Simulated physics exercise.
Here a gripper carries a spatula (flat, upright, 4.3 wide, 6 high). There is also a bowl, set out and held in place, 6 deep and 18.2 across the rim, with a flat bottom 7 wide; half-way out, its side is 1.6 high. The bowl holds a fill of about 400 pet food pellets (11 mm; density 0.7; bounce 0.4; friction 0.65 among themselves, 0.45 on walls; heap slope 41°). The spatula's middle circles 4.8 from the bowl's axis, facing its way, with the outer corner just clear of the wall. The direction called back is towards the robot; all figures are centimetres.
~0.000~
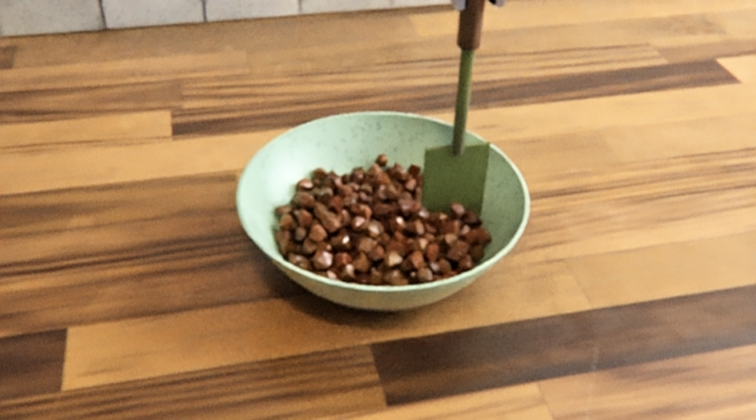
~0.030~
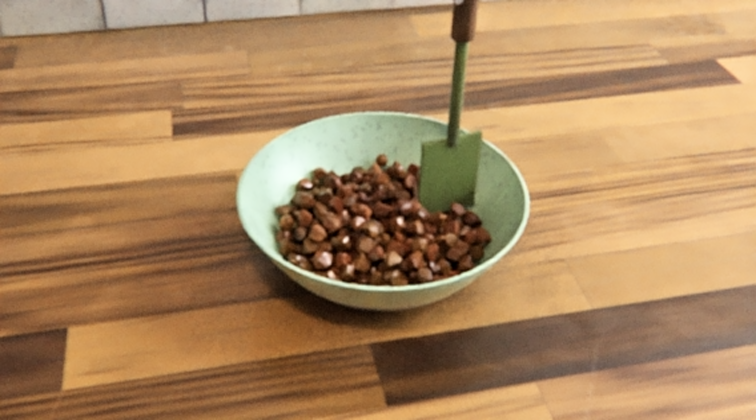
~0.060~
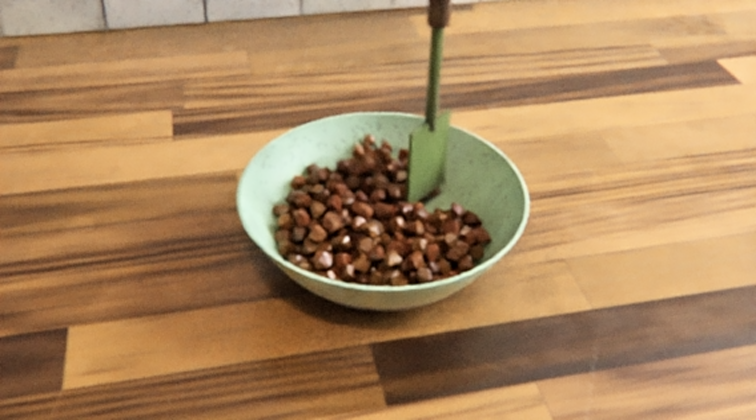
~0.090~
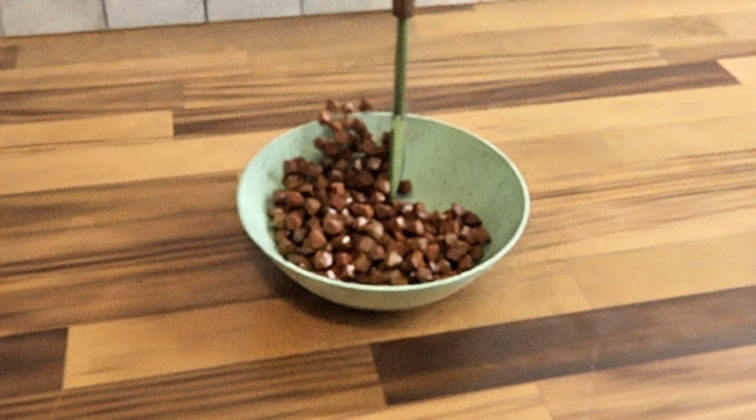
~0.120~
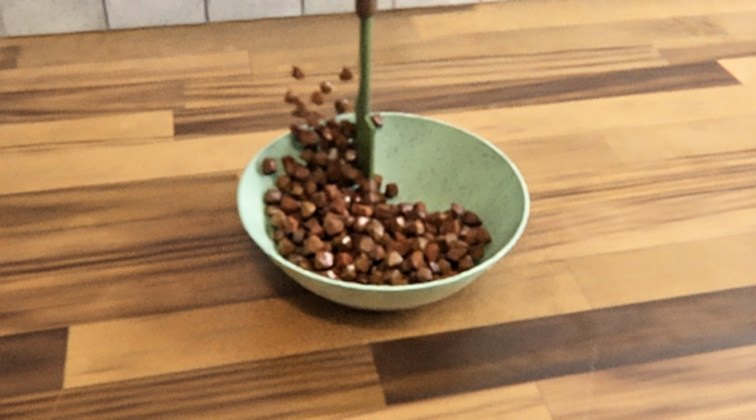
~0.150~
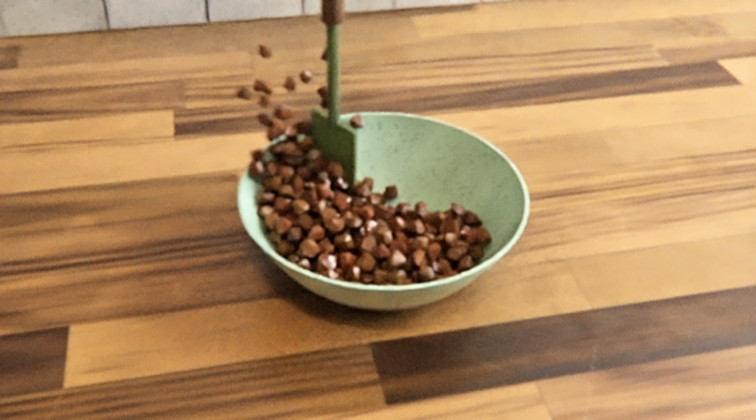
A green spatula with a brown handle, its holder barely seen at the top edge, stands in a pale green bowl of reddish-brown pellets on a striped wooden worktop, viewed from above at an angle by a still camera, with grey-white tiles behind. The spatula sweeps leftward along the bowl's far side, turning as it goes. Pellets heap up ahead of it, and several fly up above the rim at the back left while the bowl stays still.
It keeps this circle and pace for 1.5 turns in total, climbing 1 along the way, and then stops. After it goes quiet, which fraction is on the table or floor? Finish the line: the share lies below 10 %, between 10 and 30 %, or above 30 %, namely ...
... above 30 %.
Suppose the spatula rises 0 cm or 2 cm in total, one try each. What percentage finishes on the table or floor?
Near 45 in a hundred, then near 25 in a hundred.
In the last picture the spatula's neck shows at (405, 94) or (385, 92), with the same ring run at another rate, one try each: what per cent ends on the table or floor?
Some 20 and 20 per cent respectively.
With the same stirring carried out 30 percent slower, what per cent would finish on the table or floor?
I'd expect about 25 %.
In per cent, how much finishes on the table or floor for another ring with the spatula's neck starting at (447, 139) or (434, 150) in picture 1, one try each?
I'd put it at around 45 and 30 percent.
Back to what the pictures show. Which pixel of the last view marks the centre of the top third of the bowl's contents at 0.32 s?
I'd put it at around (453, 239).
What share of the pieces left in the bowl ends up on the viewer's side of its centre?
About 50 per cent.
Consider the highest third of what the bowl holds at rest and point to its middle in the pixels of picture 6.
In the final view it lies around (372, 227).
After 0.32 s, 282° round, highest piece 11 above the table; 320 in the bowl, 26 on the table or floor, 52 in flight or on the tool.
After 0.49 s, 81° round, highest piece 9 above the table; 258 in the bowl, 116 on the table or floor, 24 in flight or on the tool.
After 0.78 s, 180° round, highest piece 5 above the table; 247 in the bowl, 151 on the table or floor.
After 1.48 s, 180° round, highest piece 5 above the table; 247 in the bowl, 151 on the table or floor.
At rest, 247 in the bowl, 151 on the table or floor. That is 38 % on the table or floor.
